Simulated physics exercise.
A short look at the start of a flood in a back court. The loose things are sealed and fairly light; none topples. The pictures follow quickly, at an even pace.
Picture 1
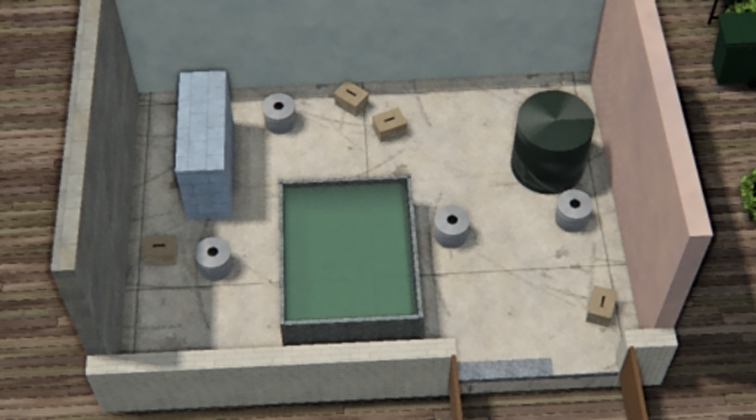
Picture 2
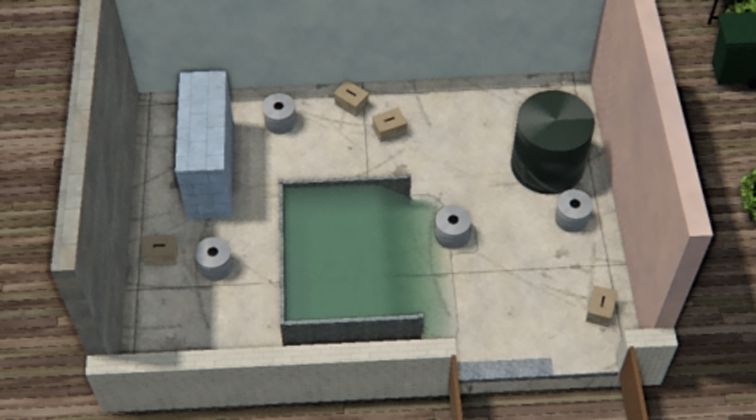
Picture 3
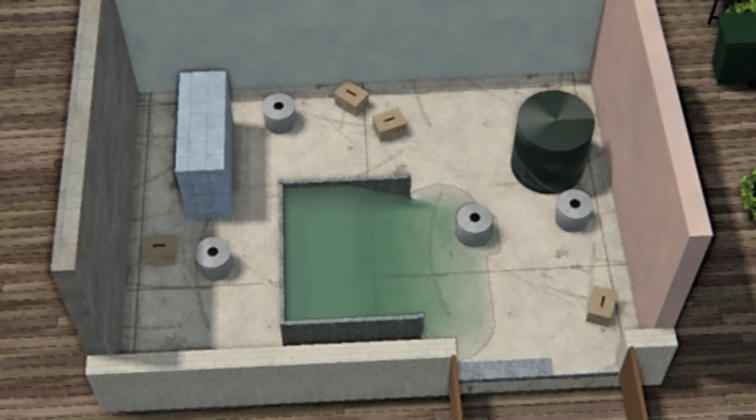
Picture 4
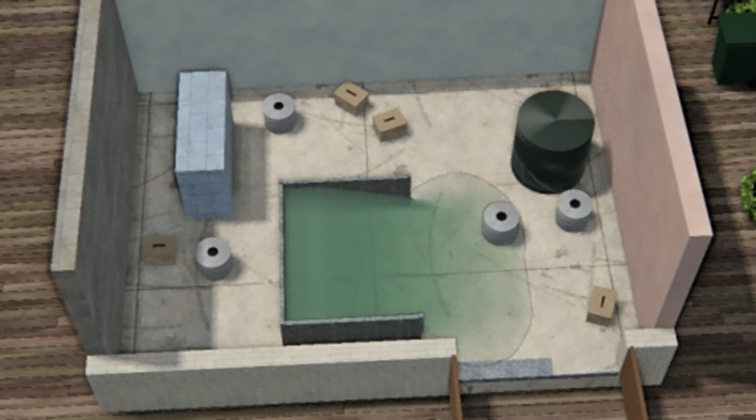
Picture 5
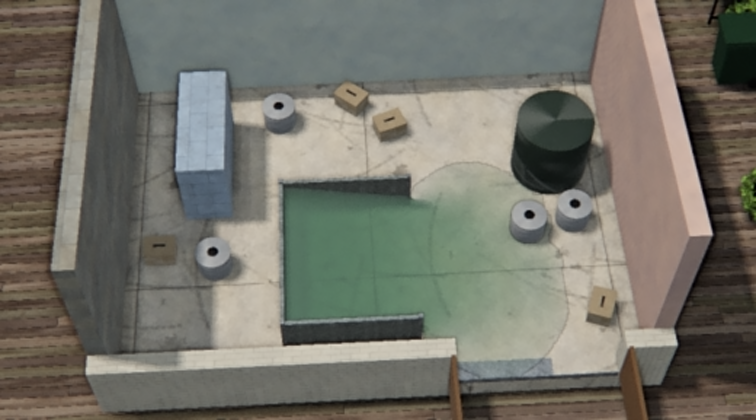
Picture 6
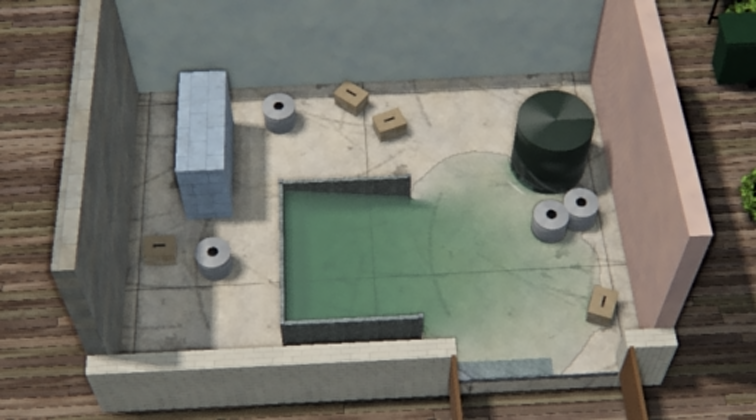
A walled back court with a pale, cracked floor is seen from high above by a camera that stays still. A green pool with dark edges sits in the middle, with a pale blue block to the left, a dark green tank at right, and grey tubs and small tan boxes around them. The pool's right side opens, green water spreads rightward over the floor, and the nearest tub slides right up beside another, which shifts slightly.
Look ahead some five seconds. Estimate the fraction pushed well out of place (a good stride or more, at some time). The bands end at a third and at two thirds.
It is from one to two thirds.
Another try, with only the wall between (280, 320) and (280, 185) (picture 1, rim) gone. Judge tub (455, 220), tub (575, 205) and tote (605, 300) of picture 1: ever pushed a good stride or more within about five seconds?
In that order: Under that, not that far, under that.
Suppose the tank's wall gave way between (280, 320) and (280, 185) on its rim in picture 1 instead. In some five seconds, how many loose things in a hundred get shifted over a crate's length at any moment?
Some 60 per cent.
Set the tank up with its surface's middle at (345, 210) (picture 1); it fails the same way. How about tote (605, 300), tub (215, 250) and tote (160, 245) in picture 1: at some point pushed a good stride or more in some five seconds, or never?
One after the other: That far or more, not that far, no.
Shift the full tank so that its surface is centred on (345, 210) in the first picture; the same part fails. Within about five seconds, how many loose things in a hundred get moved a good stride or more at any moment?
Roughly 50 per cent.
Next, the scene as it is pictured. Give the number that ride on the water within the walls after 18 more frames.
2 of them.
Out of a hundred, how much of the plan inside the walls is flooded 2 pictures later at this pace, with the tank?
I make it 40 per cent.
A moment on, 1 of 8 are well off their spots; 3 afloat.
Next, 2 of 8 are well off their spots; 3 afloat.
Later, 3 of 8 are well off their spots; 2 afloat.
In the end, 5 of 8 are well off their spots, and 5 have been at some point; 3 afloat.
